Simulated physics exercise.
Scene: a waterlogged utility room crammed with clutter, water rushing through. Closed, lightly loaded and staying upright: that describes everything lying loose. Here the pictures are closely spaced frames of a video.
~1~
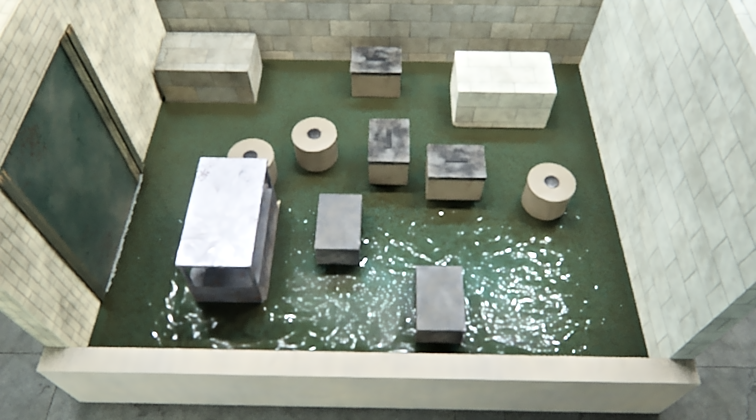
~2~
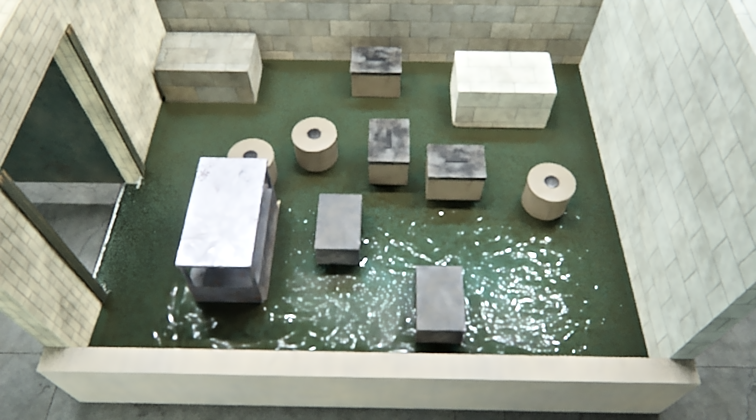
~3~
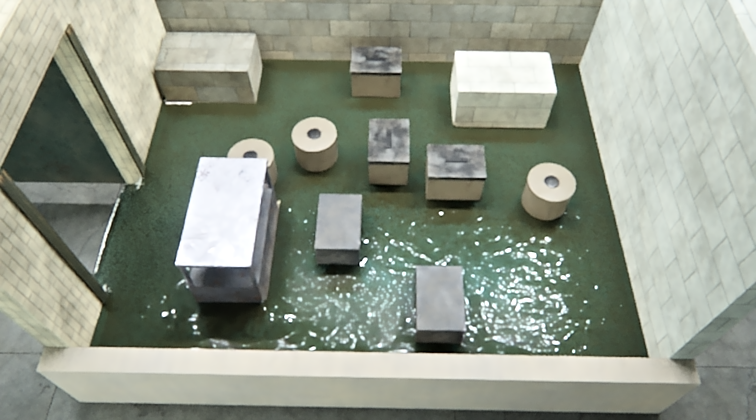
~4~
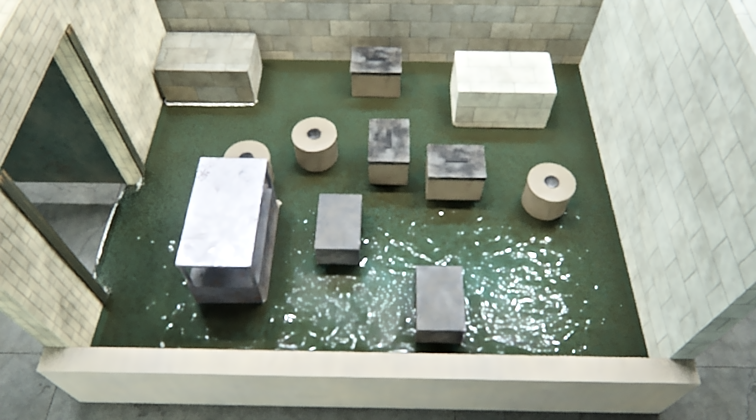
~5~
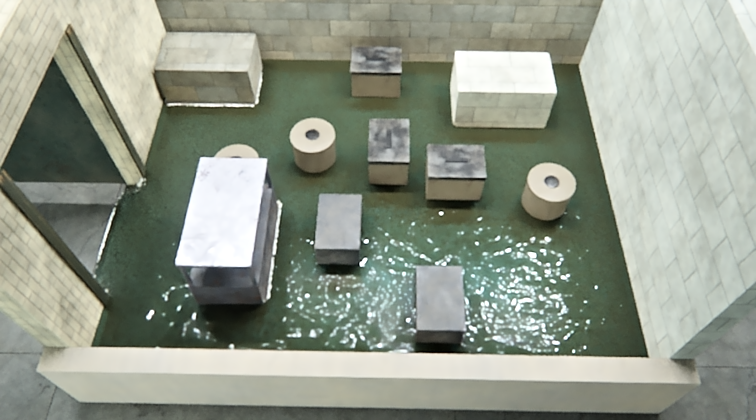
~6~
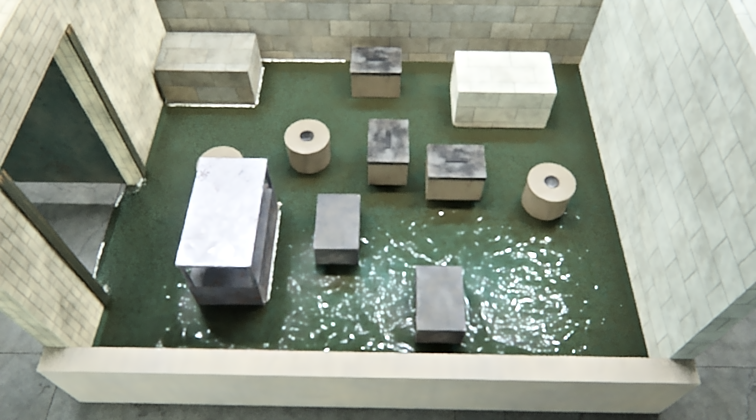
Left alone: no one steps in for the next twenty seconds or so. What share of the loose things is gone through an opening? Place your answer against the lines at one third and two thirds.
It sits between the two lines.
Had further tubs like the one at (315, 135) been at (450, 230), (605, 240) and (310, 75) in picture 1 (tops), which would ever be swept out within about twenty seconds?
Outcome for each, listed in order: Does not leave, does not leave, leaves.
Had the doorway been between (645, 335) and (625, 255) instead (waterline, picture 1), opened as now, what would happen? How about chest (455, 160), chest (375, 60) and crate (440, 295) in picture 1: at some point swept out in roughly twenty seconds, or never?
Going through them in turn: Escaped; remains behind; escaped.
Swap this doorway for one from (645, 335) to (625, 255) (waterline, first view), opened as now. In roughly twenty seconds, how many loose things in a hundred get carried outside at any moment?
That would be near 60 per cent of the things.
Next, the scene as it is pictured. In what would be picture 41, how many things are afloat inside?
That makes 5.
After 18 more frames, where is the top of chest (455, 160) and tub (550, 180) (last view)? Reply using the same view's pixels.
Approximately (382, 165) for the first and (519, 188) for the second.
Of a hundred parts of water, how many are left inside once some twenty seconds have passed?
46 %.
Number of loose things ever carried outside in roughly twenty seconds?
The count is 3.
A moment on, 1 of 8 are out; 7 afloat.
Next, 2 of 8 are out; 6 afloat.
Later, 3 of 8 are out; 5 afloat.
In the end, 3 of 8 are out; 5 afloat.
